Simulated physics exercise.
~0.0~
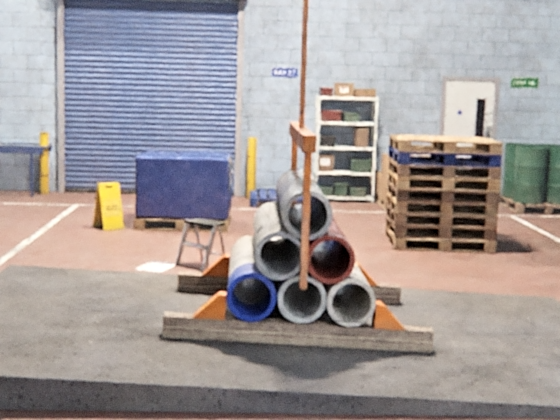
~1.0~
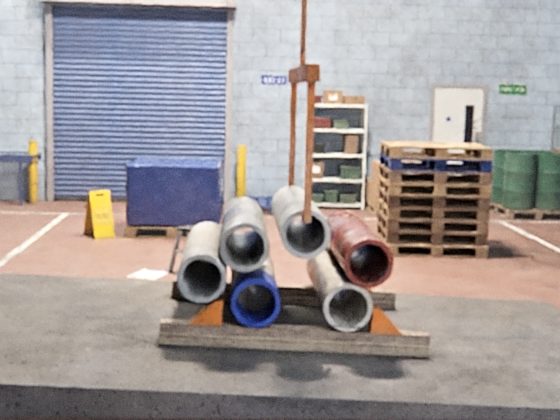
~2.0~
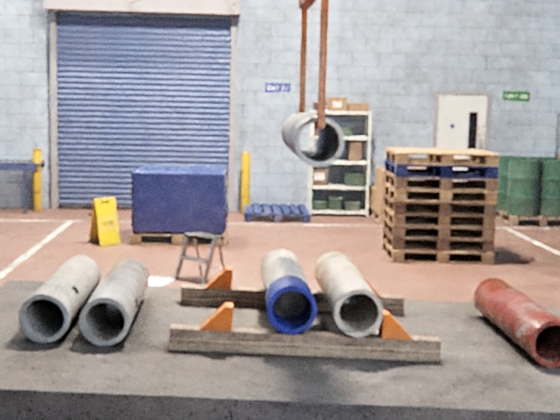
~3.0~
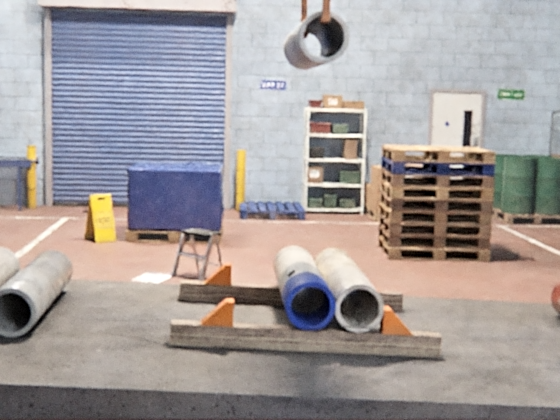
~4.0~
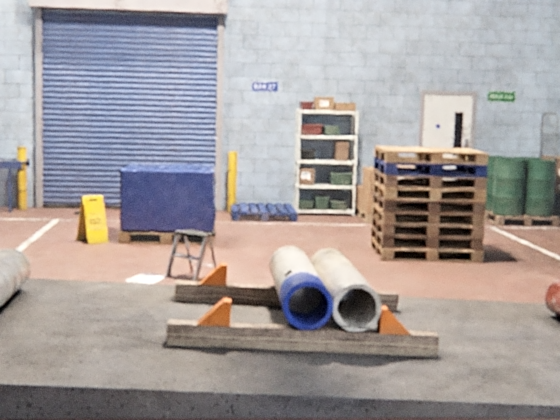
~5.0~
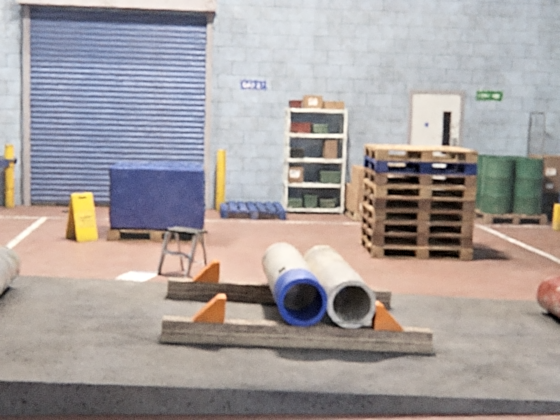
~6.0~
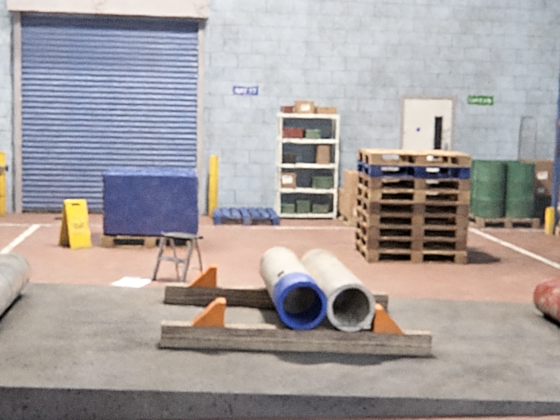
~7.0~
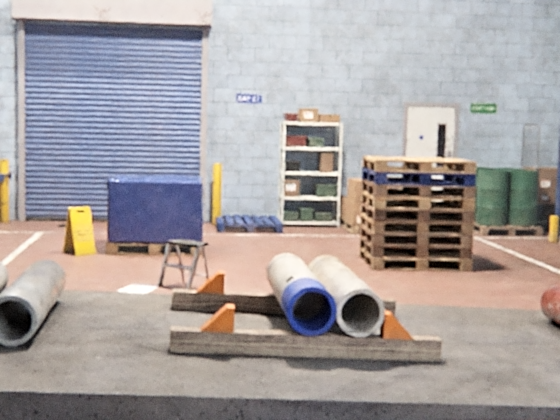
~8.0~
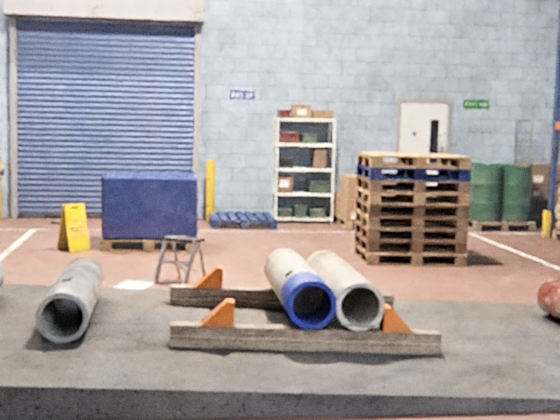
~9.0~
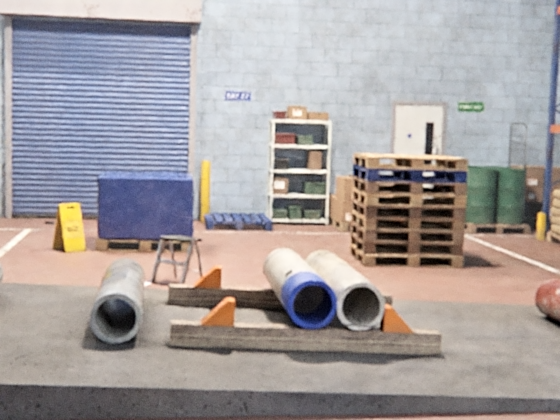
In a storage bay, an orange lifting beam hoisted one concrete pipe out of a chocked stack, which collapsed as pipes rolled off both sides, while the blue-marked pipe shifted slightly right and settled beside a grey one on the bearers.
